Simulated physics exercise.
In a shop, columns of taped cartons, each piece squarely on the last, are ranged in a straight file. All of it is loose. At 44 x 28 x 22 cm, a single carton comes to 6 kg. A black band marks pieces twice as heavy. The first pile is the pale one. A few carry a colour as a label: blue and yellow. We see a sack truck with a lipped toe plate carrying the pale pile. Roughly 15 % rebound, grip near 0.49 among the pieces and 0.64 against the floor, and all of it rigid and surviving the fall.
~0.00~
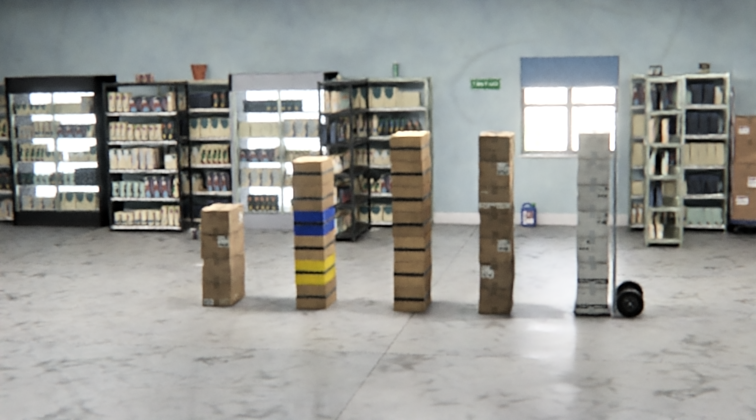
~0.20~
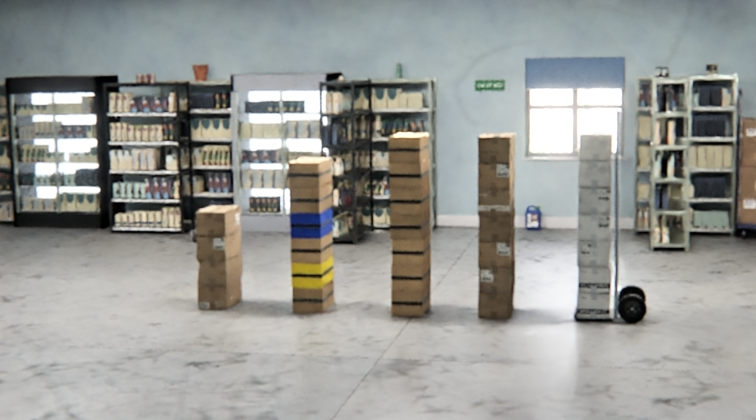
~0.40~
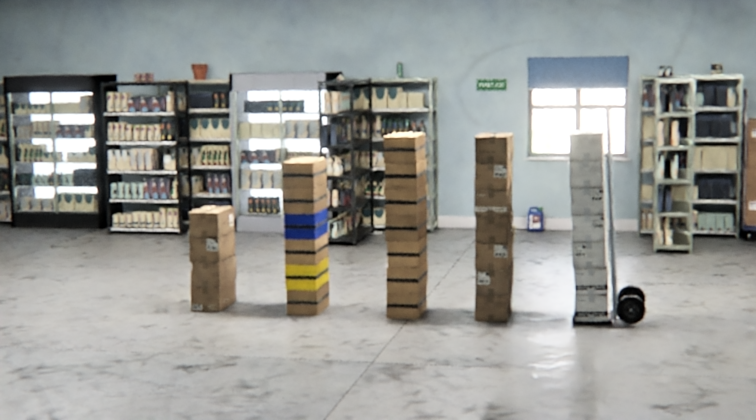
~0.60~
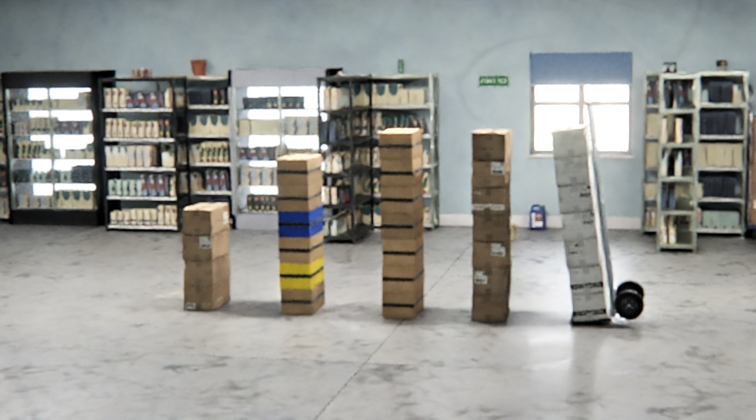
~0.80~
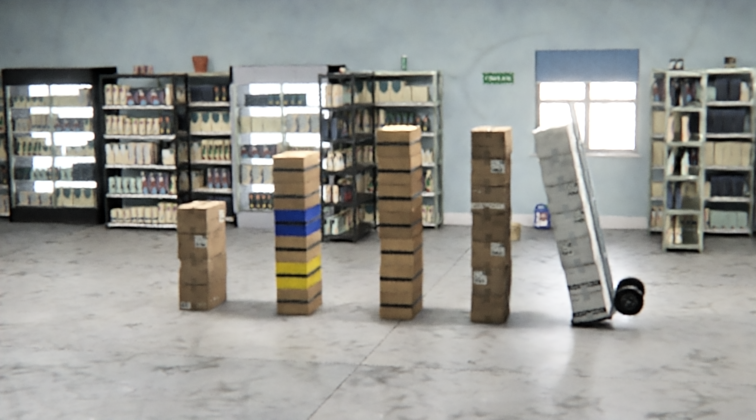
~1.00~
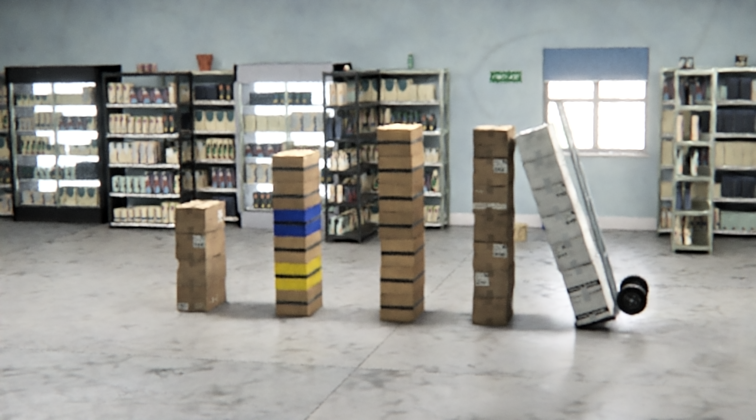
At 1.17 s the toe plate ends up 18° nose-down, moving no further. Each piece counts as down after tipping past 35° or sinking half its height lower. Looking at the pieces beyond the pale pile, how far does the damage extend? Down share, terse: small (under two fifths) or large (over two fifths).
Large.
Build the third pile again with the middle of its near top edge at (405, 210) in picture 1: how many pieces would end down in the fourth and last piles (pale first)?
You'd get fourth 6 and last 4.
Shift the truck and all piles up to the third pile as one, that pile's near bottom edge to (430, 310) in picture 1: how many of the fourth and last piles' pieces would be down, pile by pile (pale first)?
Pile by pile, fourth 6 and last 3.
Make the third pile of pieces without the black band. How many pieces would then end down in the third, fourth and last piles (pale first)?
Down by pile: Third 7, fourth 6, last 3.
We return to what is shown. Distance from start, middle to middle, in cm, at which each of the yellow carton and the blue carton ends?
Yellow 40, blue 90.
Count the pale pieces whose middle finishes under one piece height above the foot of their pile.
The number you get is 1.
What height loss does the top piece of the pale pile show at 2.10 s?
The top piece is some 30 centimetres lower than at the start.
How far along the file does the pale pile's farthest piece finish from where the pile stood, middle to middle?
Some 140 cm.
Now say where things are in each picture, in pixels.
In the first picture (each place is the centre of the face we see best; the camera moves round a little), truck frame (616, 153) 0° forward; yellow carton (310, 273); blue carton (309, 224); the others all in place.
Truck frame (618, 155) 0° forward; blue carton (305, 226), in the second picture.
Truck frame (609, 154) 3° forward; blue carton (300, 227), in the third picture.
Truck frame (594, 148) 7° forward, top of the pale pile leaning 7°; blue carton (294, 225); the others all in place, in the fourth picture.
Truck frame (578, 145) 13° forward, top of the pale pile leaning 13°; blue carton (290, 223); the others all in place, in the fifth picture.
Truck frame (569, 144) 17° forward, top of the pale pile leaning 19°; blue carton (289, 223); yellow carton (290, 277); the others all in place, in the sixth picture.
By 2.10 s, 7 of the pale pile down; 5 of the 24 other cartons down.
By 3.00 s, 7 of the pale pile down; 17 of the 24 other cartons down; yellow carton tilted 36°; blue carton tilted 36°, 11 cm lower.
When it is over (4.7 s), 7 of the pale pile down; 21 of the 24 other cartons down; yellow carton tilted 65°, 16 cm lower; blue carton tilted 41°, 44 cm lower. That is 88 per cent. In pixels of the last frame, middles, yellow carton near (257, 289), blue carton near (208, 267).
